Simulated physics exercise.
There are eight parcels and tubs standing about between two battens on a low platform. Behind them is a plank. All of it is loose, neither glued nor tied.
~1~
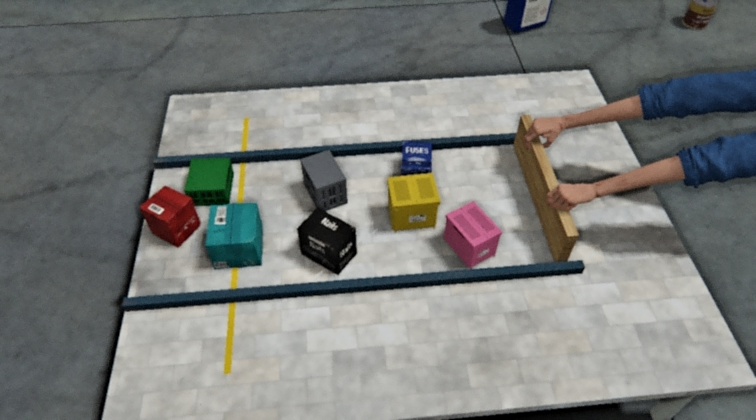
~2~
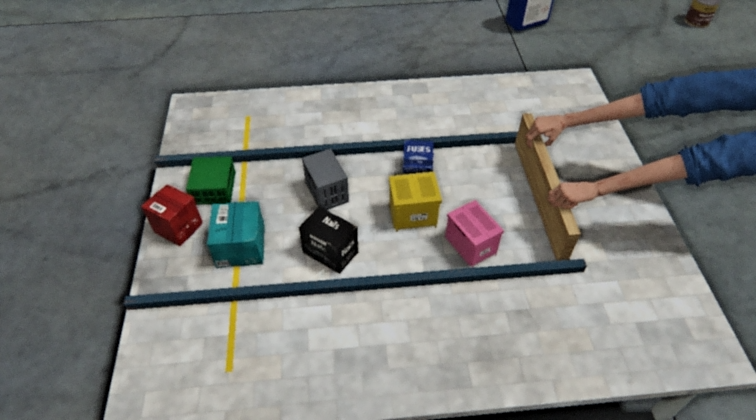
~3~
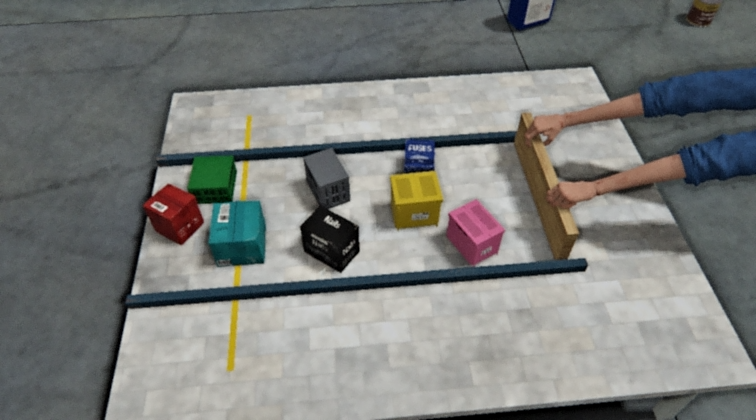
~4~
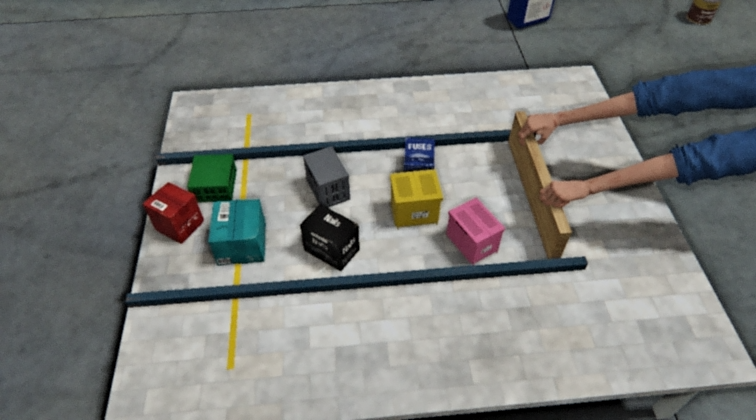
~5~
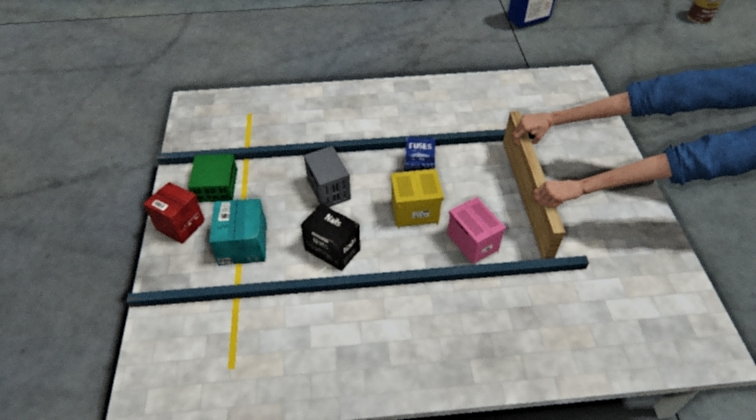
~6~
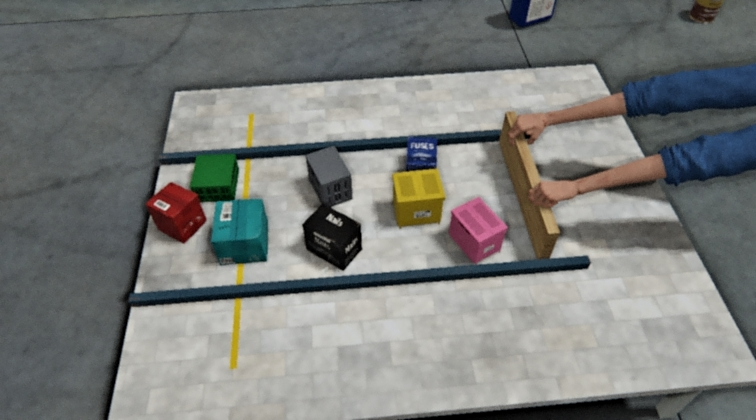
Two hands in blue sleeves ease a wooden plank slightly leftward at the right end of a pale, tiled low platform, seen from above at an angle. Between two dark blue battens stand red, green and turquoise parcels near a yellow tape line at left, grey and black ones mid-way, and yellow, blue and pink ones at right. The parcels stay put, and the view barely shifts.
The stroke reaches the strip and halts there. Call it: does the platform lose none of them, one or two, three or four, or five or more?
It loses one or two.
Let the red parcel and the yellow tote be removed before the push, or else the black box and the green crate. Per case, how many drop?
Count of fallen: 0 / 0.
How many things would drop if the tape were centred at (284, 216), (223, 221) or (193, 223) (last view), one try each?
Tallies in the order asked: 0, 3, 5.
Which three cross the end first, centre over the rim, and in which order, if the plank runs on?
Sequence: Red parcel, then green crate, then turquoise parcel.
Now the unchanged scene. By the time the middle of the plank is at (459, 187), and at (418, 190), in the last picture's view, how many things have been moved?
Respectively 1 and 3.
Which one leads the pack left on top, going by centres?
That's the green crate.
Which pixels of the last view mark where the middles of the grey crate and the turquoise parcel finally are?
Going in order, first (196, 185) and next (157, 229).
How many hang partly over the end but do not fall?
The number is 2.
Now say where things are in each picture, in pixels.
In the first picture, red parcel (172, 217); green crate (210, 182); turquoise parcel (236, 236); plank (542, 185); tape (238, 223).
In the second picture, green crate (212, 181); pink tote (473, 234).
In the third picture, turquoise parcel (239, 234); plank (543, 183).
In the fourth picture, red parcel (175, 213); blue box (419, 160).
In the fifth picture, green crate (214, 178); yellow tote (416, 199).
In the sixth picture, red parcel (177, 213); green crate (216, 178); turquoise parcel (241, 232); plank (526, 182); tape (244, 219).
Soon after, none off yet; red parcel at rest near (177, 213); green crate at rest near (216, 178); turquoise parcel at rest near (241, 232).
Then, none off yet; red parcel moving near (174, 211); green crate moving near (212, 178); turquoise parcel moved about its own width near (203, 232).
At rest, the number that fall off is one or two; fallen, red parcel.
